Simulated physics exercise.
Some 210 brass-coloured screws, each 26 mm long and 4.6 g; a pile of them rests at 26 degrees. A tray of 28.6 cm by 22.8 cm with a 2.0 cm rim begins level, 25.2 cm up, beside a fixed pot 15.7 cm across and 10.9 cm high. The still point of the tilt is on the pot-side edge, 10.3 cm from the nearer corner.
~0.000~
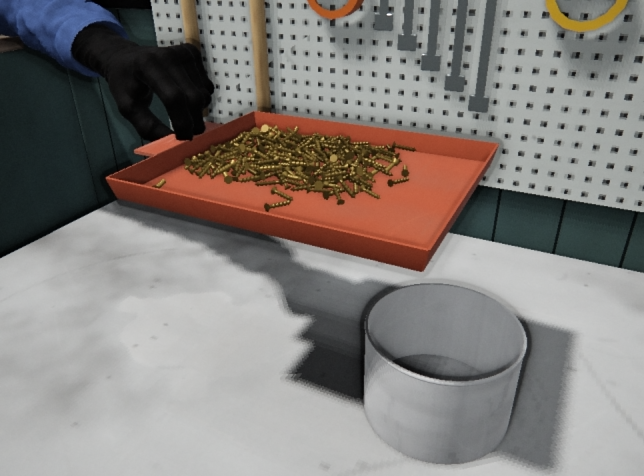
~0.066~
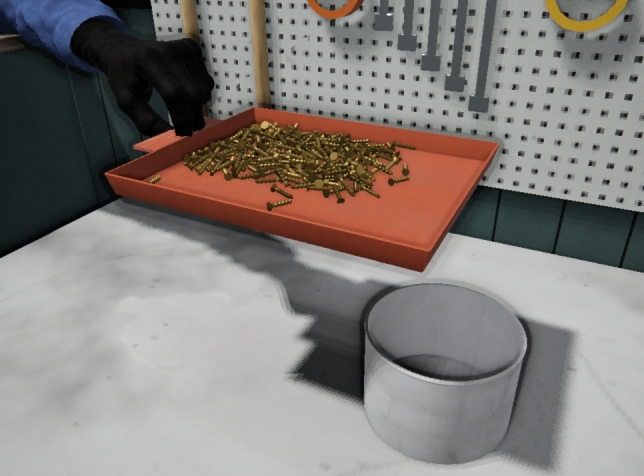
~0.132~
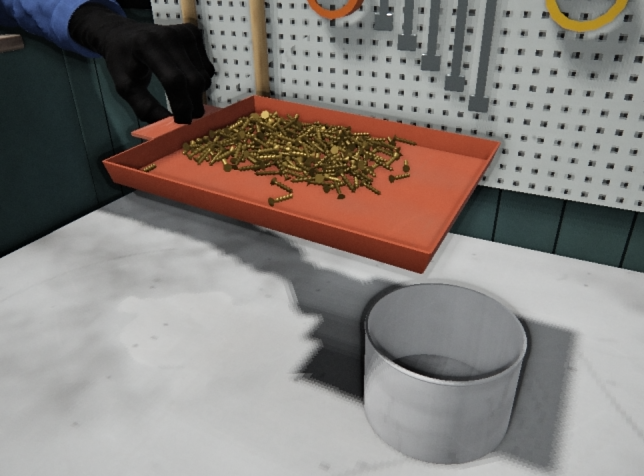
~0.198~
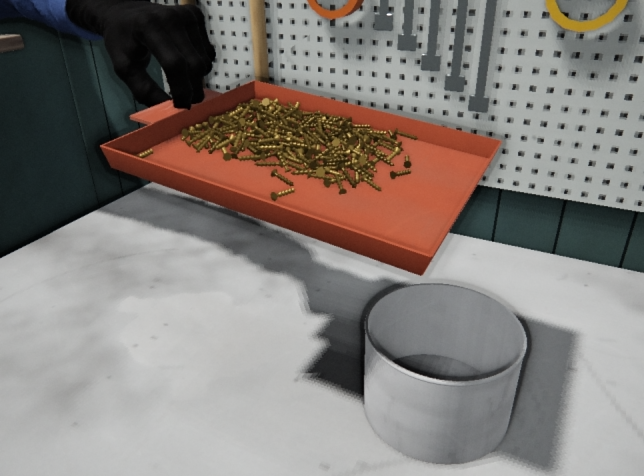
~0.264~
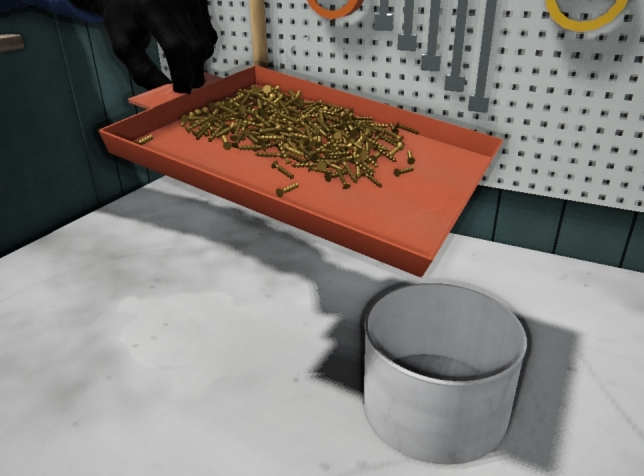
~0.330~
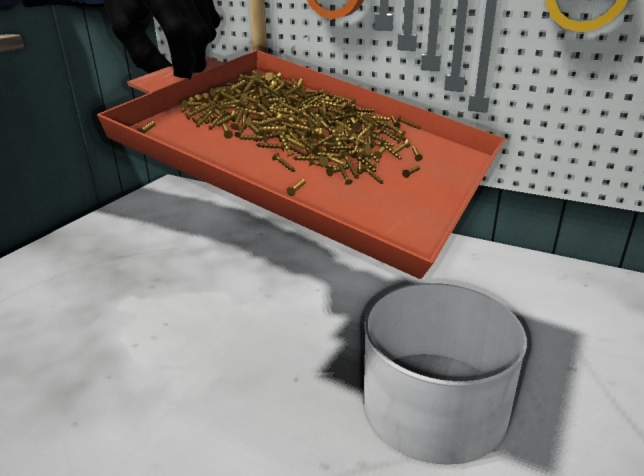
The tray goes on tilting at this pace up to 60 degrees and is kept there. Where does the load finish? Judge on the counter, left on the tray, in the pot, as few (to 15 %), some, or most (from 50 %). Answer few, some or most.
On the counter: Some; left on the tray: Most; in the pot: Few.
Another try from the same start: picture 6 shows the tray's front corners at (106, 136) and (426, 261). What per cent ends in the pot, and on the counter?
Pot 5, counter 5.
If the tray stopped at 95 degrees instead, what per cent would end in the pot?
In that case some 25 per cent.
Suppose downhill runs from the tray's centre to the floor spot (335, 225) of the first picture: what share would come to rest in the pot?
Some 0 per cent.
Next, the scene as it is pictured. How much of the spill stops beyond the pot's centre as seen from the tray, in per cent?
Roughly 90 per cent.
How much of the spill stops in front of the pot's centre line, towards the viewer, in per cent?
Roughly 90 per cent.
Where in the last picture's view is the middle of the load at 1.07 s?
Around (458, 200).
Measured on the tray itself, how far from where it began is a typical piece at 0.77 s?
Some 7 cm.
After 0.77 s, tilt 36 degrees; the tray holds 100 %, the pot 0 %.
Then, at 1.07 s, tilt 51 degrees; the tray holds 90 %, the pot 0 %.
After 1.46 s, tilt 60 degrees; the tray holds 70 %, the pot 5 %.
By 2.3 s all is still; counter 25 %, tray 70 %, pot 10 %.
